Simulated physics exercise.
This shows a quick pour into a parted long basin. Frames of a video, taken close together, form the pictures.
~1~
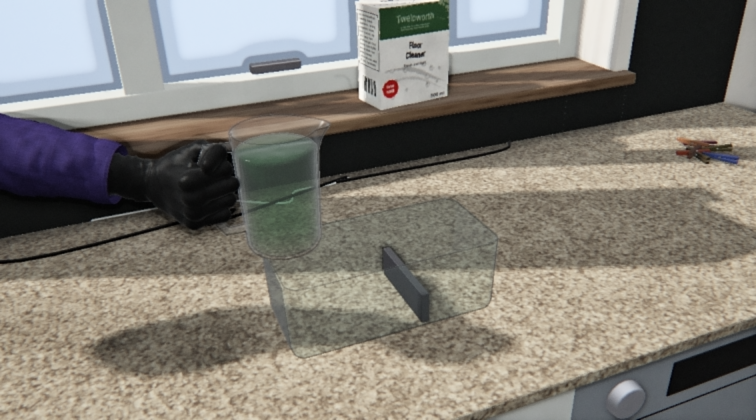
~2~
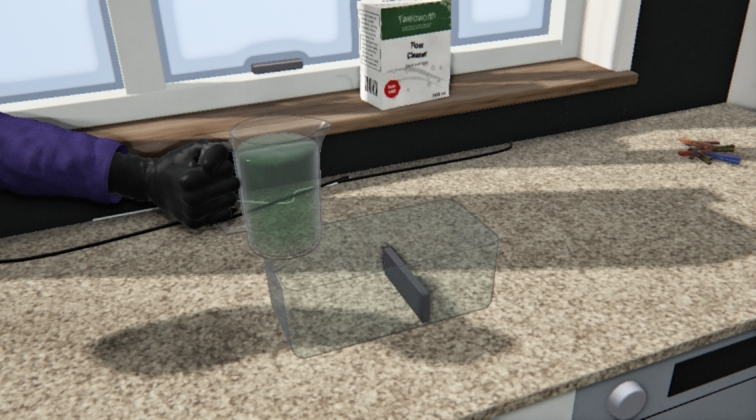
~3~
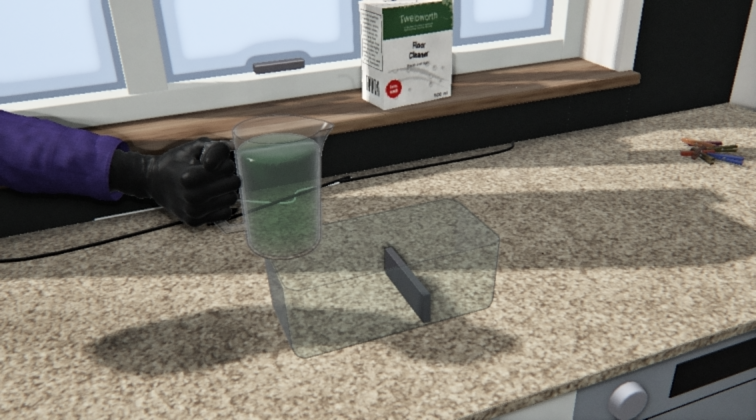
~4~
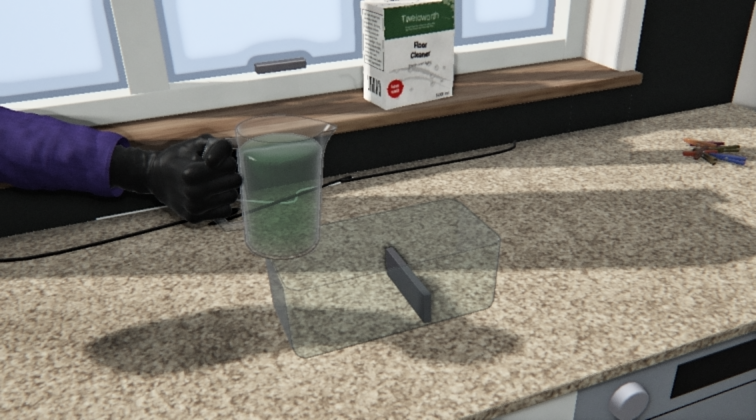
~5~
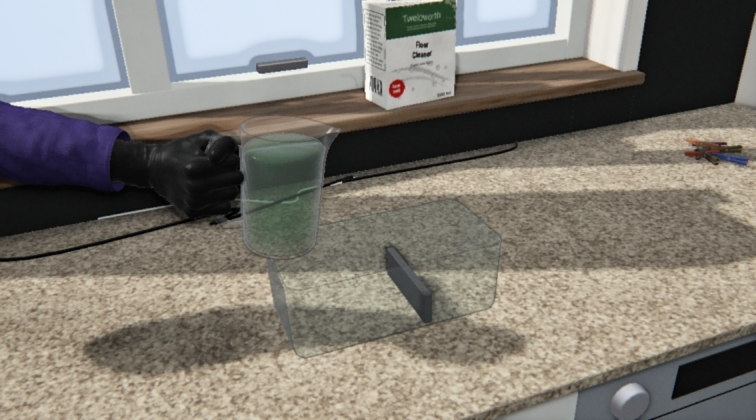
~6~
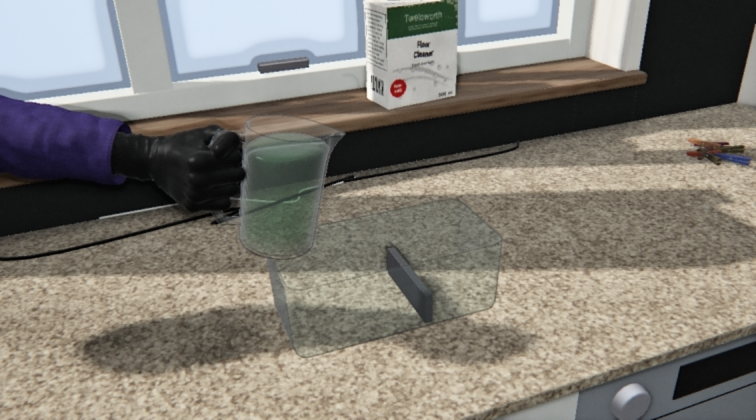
On a speckled stone countertop below a window, a black-gloved hand in a purple sleeve is beside a clear beaker of green liquid, above a transparent basin with a dark divider. The beaker starts upright, then leans slightly to the right, while the basin and the box on the sill stay put.
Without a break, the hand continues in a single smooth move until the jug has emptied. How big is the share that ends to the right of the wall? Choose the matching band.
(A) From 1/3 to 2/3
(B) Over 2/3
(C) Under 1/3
Under 1/3 (C).
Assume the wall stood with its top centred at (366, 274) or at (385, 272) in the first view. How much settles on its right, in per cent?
95 % and 60 %, roughly.
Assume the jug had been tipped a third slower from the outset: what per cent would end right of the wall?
Share on the right: Some 15 percent.
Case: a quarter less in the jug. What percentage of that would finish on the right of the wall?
5 %.
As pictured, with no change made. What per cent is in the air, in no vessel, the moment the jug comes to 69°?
Estimate: 10 per cent, roughly.
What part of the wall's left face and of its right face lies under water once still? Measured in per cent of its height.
Close to 60 for the left and 20 for the right.
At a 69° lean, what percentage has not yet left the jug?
Amount still in: Approx. 85 %.
A moment on, the tilt is 69° and 86 per cent is still to pour, 2 is left of the wall and 0 right of it.
Next, the tilt is 98° and 45 per cent is still to pour, 35 is left of the wall and 8 right of it.
Then the tilt is 100° and 10 per cent is still to pour, 73 is left of the wall and 8 right of it.
Later the tilt is 100° and 1 per cent is still to pour, 84 is left of the wall and 11 right of it.
In the end 85 per cent lies left of the wall, 12 right of it and 3 outside.
